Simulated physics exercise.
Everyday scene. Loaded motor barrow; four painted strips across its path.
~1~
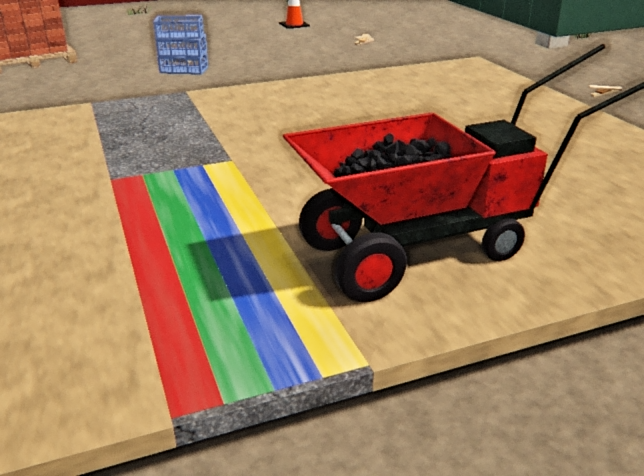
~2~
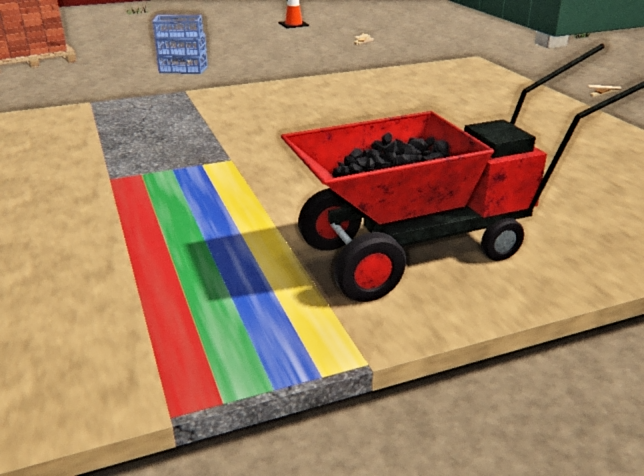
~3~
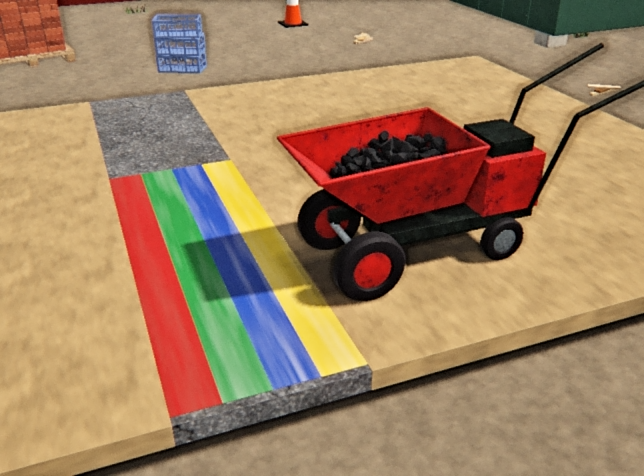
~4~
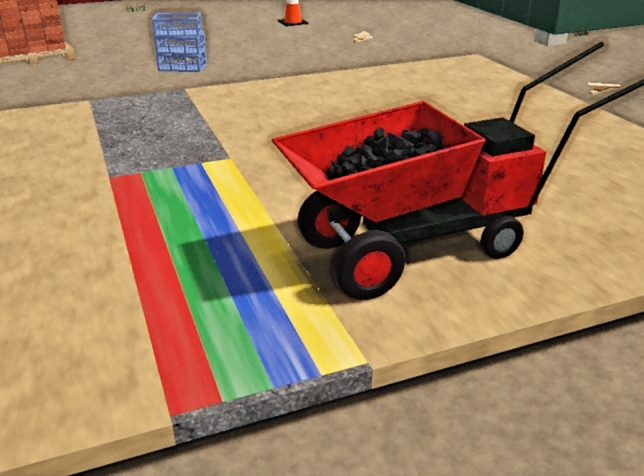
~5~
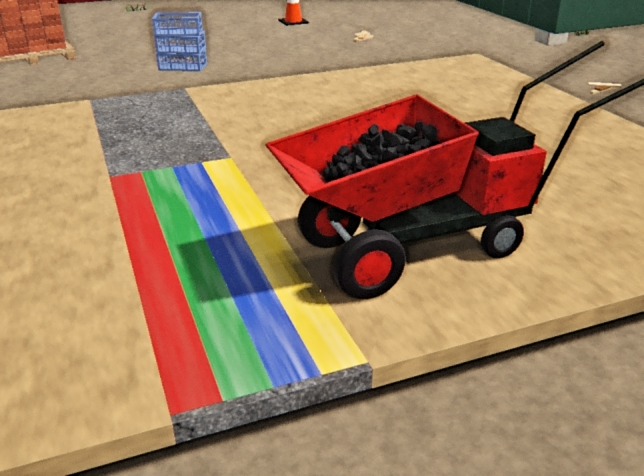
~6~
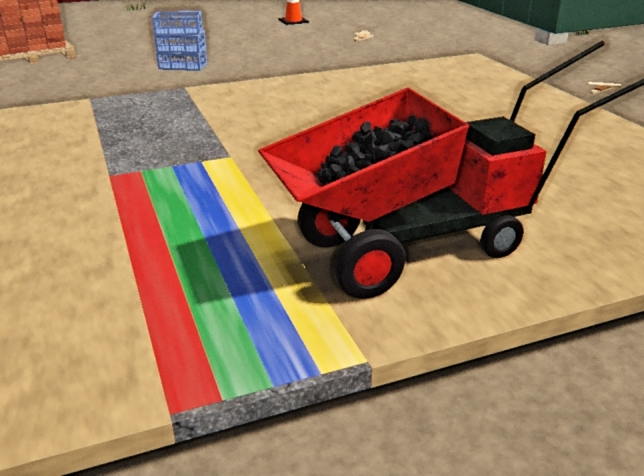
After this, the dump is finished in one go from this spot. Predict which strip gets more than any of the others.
The green strip gets the most.
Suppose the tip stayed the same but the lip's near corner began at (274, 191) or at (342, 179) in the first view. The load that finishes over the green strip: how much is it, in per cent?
The shares come out close to 0 and 30 per cent, in that order.
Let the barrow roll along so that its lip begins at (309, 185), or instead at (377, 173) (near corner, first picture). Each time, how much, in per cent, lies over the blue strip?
That comes to some 0 in a hundred for the first try and some 30 in a hundred for the second.
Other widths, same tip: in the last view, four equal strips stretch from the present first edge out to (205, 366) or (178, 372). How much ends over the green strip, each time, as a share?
In turn, 20 and 30 in a hundred.
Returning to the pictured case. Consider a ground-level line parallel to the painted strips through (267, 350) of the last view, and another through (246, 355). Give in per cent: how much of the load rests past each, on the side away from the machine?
About 70 % and 50 %.
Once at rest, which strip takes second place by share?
That would be that red strip.
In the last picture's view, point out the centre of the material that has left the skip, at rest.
It settles centred around (195, 299).
Soon, skip tipped steeply; all in the skip.
A while on, skip tipped right over; most in the skip; a small part over the blue strip; a small part over the green strip.
Towards the end, skip tipped right over; about a third in the skip; a small part over the blue strip; about a third over the green strip; about a quarter over the red strip; a small part off the paint.
Finally, skip tipped right over; about a third in the skip; none over the yellow strip; a small part over the blue strip; about a third over the green strip; about a quarter over the red strip; a small part off the paint.
